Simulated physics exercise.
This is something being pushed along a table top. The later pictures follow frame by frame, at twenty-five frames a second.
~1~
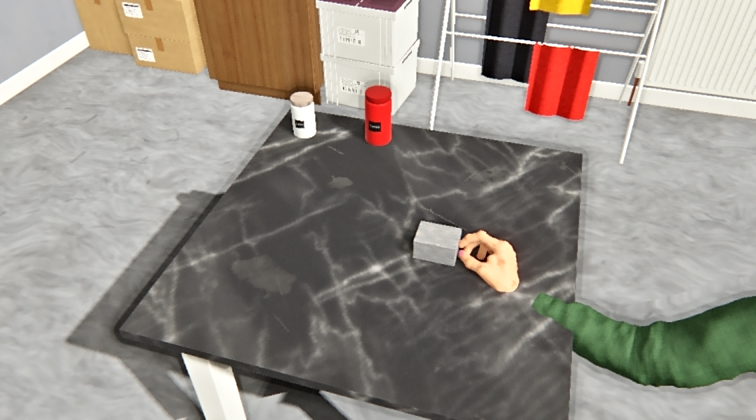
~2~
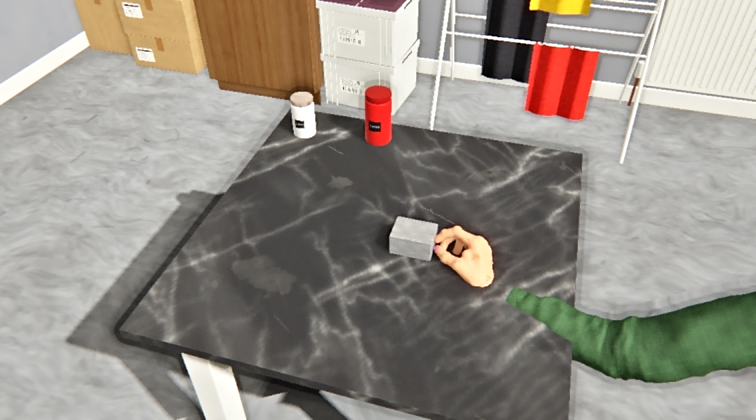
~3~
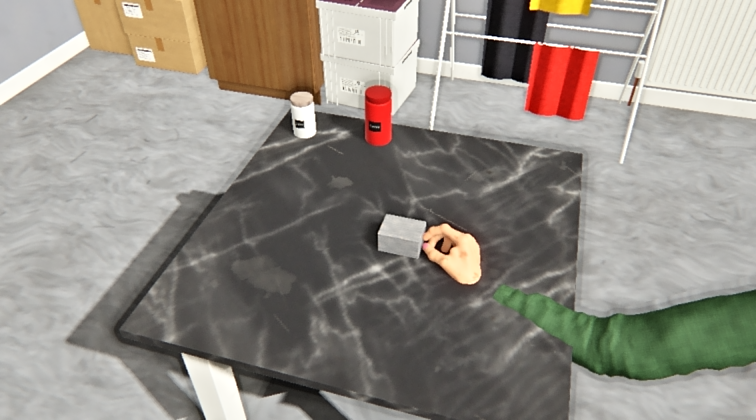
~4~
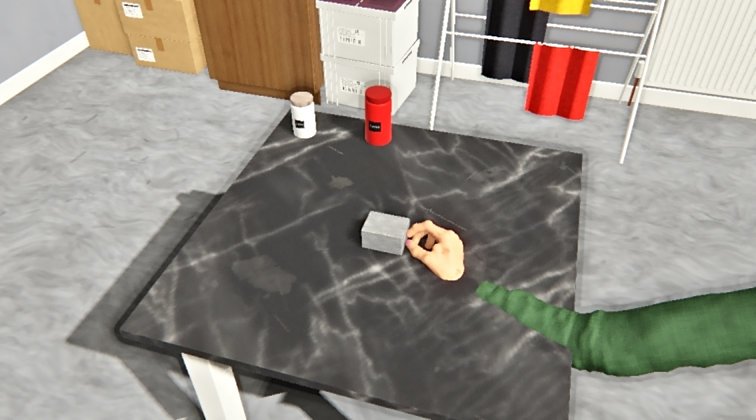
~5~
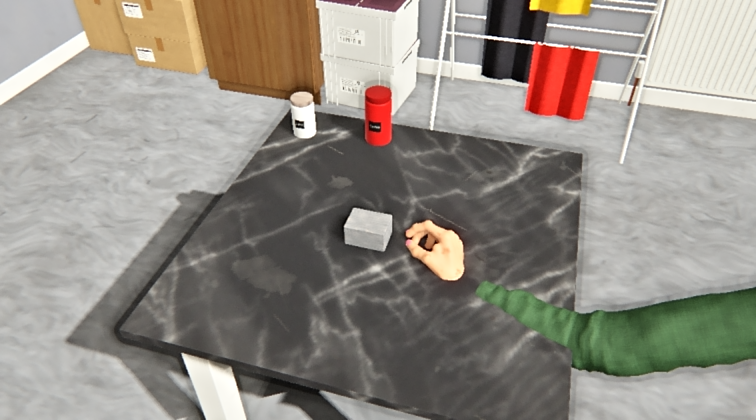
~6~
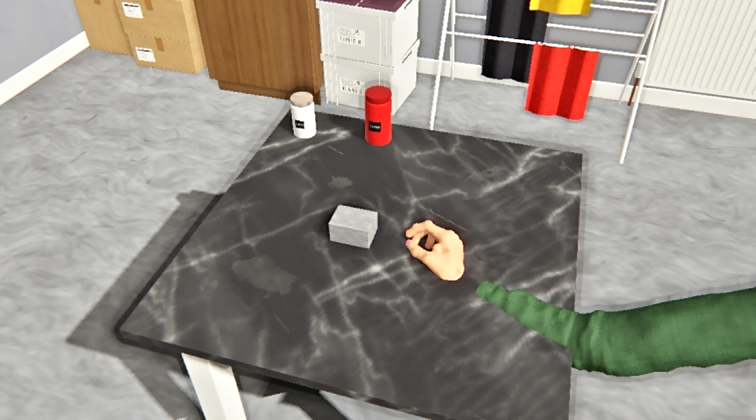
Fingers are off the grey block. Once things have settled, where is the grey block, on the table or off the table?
The grey block stays on the table.
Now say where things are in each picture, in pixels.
The first picture shows under the hand; grey block (437, 243).
The second picture shows under the hand; grey block (414, 239).
The third picture shows under the hand; grey block (402, 236).
The fourth picture shows grey block (386, 233).
The fifth picture shows grey block (368, 230) moved a little.
The sixth picture shows grey block (354, 227) moved about its own width.
Then, 0.10 s later than the last frame, grey block moved about its own width near (325, 221).
Then, 0.20 s later than the last frame, grey block moved well along near (308, 217).
Then, 0.30 s later than the last frame, grey block moved well along near (303, 216).
When it is over, moved from the start, grey block. End places, in pixels of the last picture, grey block near (303, 216).
